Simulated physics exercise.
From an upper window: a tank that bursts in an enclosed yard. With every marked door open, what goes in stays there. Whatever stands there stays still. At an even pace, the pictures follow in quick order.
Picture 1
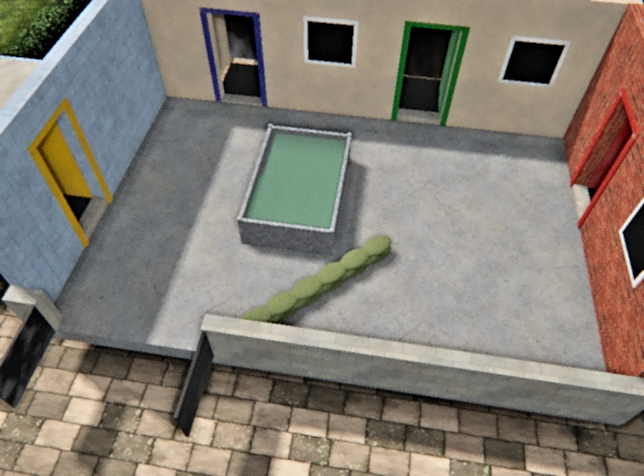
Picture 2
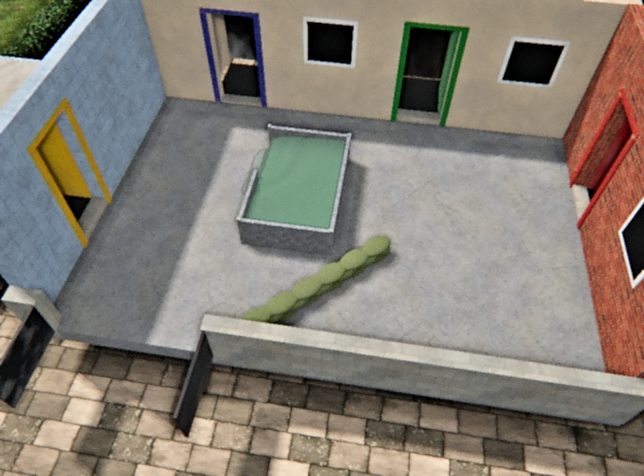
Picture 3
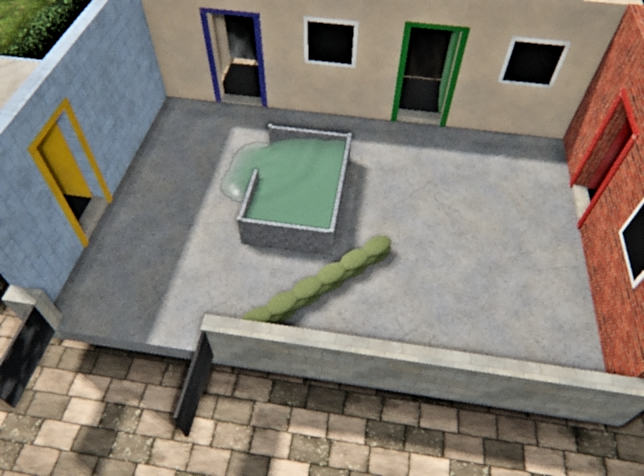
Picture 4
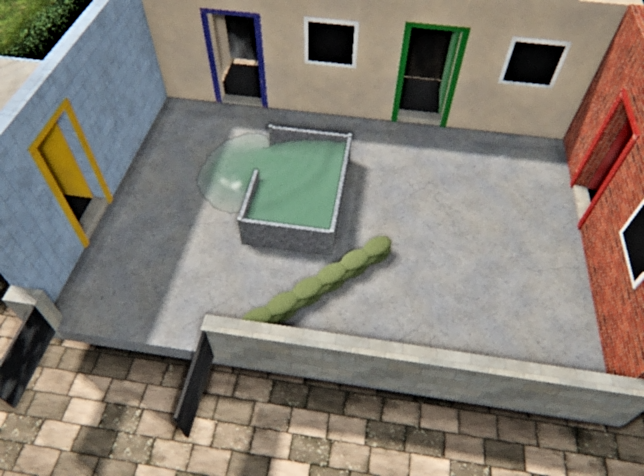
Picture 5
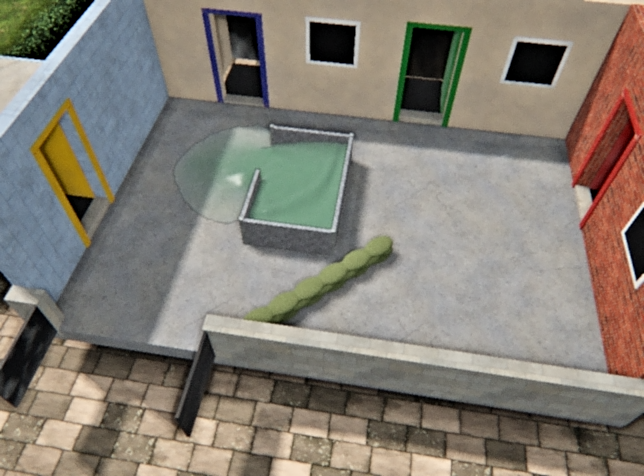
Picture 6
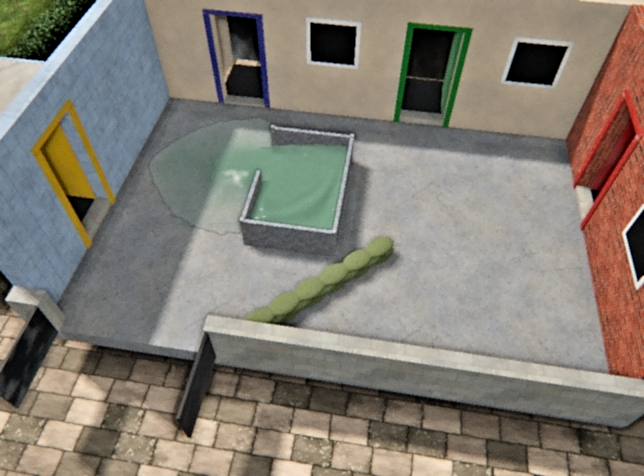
Green water in a walled tank poured out through a gap in its left side and spread evenly leftward across the grey yard in a widening, see-through sheet, toward the wall with the yellow-framed door.
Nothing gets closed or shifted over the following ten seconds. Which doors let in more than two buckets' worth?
I expect the yellow door to let through an acceptable amount, I expect the green door to let through an acceptable amount, I expect the blue door to let through too much, I expect the red door to let through an acceptable amount.
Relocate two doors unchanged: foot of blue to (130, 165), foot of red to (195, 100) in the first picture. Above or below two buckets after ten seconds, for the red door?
Note - red: Comes out above.
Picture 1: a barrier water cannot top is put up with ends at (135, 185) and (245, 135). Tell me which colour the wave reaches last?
I'd go with the red-painted one.
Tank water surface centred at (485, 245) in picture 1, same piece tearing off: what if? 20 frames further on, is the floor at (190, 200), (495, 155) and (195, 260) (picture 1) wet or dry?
In order: Submerged, untouched, submerged.
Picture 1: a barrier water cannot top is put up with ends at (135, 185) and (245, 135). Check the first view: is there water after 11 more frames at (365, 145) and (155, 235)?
Taking the points in order, the first is high and dry and the second is inundated.
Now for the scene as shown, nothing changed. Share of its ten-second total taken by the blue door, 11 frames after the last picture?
Working it through, I arrive at 10 %.
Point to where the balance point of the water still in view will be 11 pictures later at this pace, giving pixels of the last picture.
Near pixel (234, 175).
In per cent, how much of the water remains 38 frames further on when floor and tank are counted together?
80 %.
A moment on, water covers 20 % of the floor; the yellow door not reached, the green door not reached, the blue door wet at the sill, nothing in, the red door not reached.
Next, water covers 20 % of the floor; the yellow door wet at the sill, nothing in, the green door not reached, the blue door under two buckets in, the red door not reached.
Then, water covers 30 % of the floor; the yellow door wet at the sill, nothing in, the green door not reached, the blue door over two buckets in, the red door not reached.
Later, water covers 45 % of the floor; the yellow door wet at the sill, nothing in, the green door wet at the sill, nothing in, the blue door far over two buckets in, the red door not reached.
In the end, water covers 60 % of the floor; the yellow door wet at the sill, nothing in, the green door wet at the sill, nothing in, the blue door far over two buckets in, the red door wet at the sill, nothing in.
